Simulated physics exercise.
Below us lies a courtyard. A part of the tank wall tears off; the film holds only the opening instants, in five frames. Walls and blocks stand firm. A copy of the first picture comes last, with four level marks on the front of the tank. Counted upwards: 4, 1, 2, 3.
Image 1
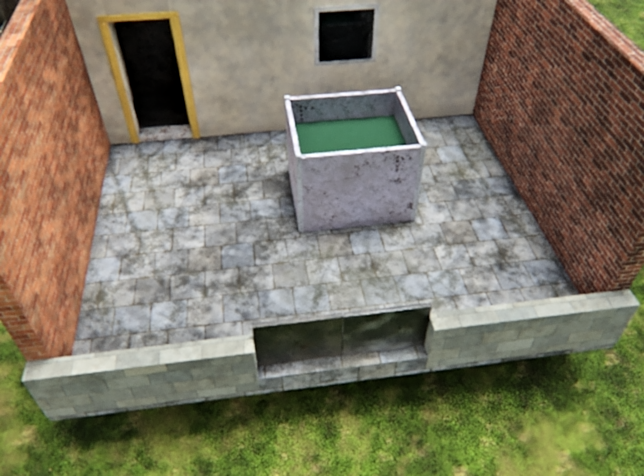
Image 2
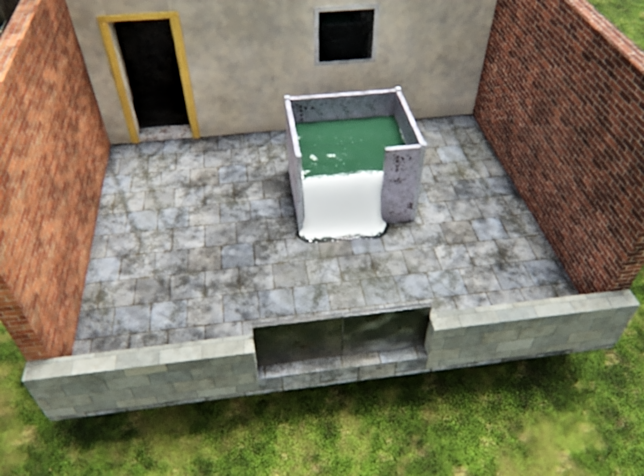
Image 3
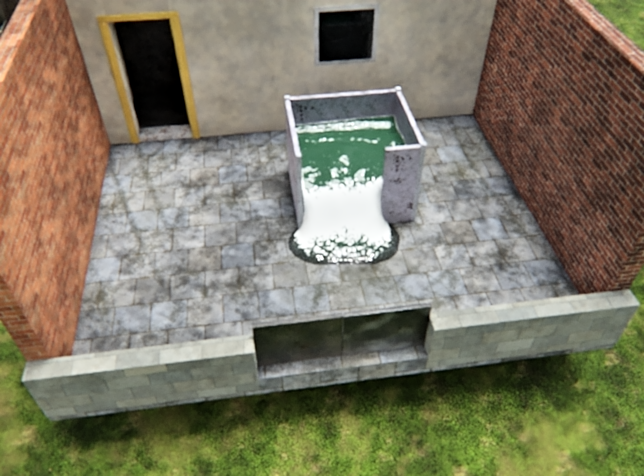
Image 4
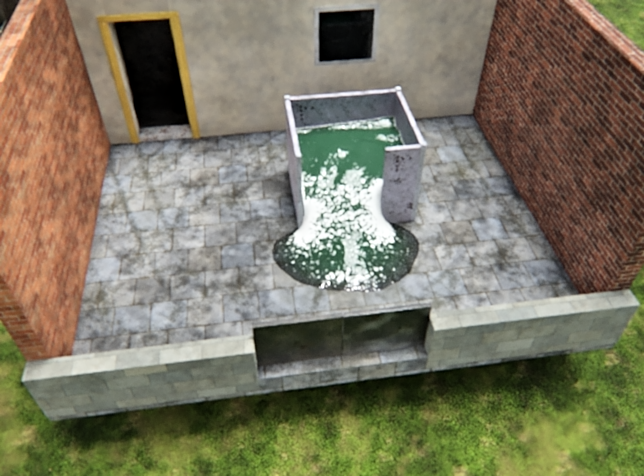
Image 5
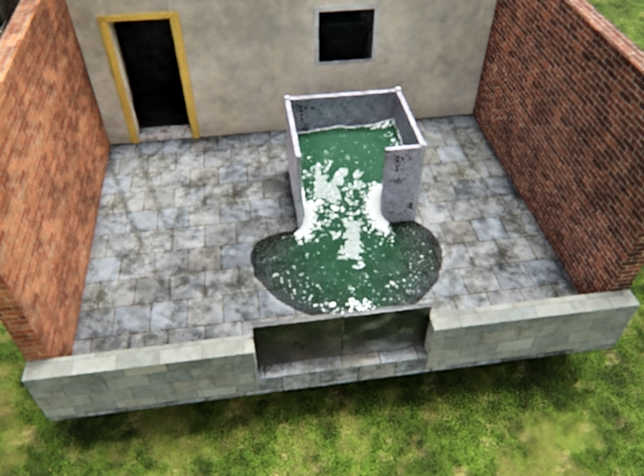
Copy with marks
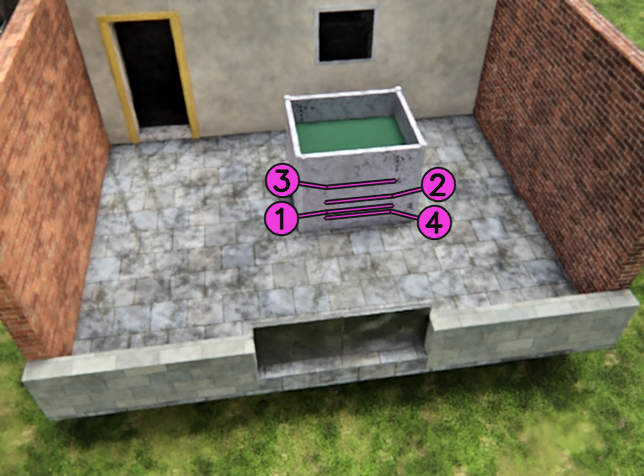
To begin with, green water rests in a square stone tank in a paved courtyard between brick walls. The tank's front opens and water pours out, white with foam, onto the paving. It spreads forward and sideways in a widening rounded pool, turning greener with scattered foam, near the shut gate.
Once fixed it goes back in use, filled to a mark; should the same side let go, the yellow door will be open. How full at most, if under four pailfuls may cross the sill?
Take 3.
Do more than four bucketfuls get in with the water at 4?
No, that is safe.
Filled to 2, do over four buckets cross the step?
No, that is safe.
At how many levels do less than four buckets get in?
All four.
On the marked copy, 1 at (359, 208); 2 at (359, 199); 3 at (360, 184); 4 at (358, 214); from the bottom up 4, 1, 2, 3.
Choosing 1, nothing gets over.
Choosing 2, nothing gets over.
Choosing 3, a bucket or two gets in.
Choosing 4, nothing gets over.
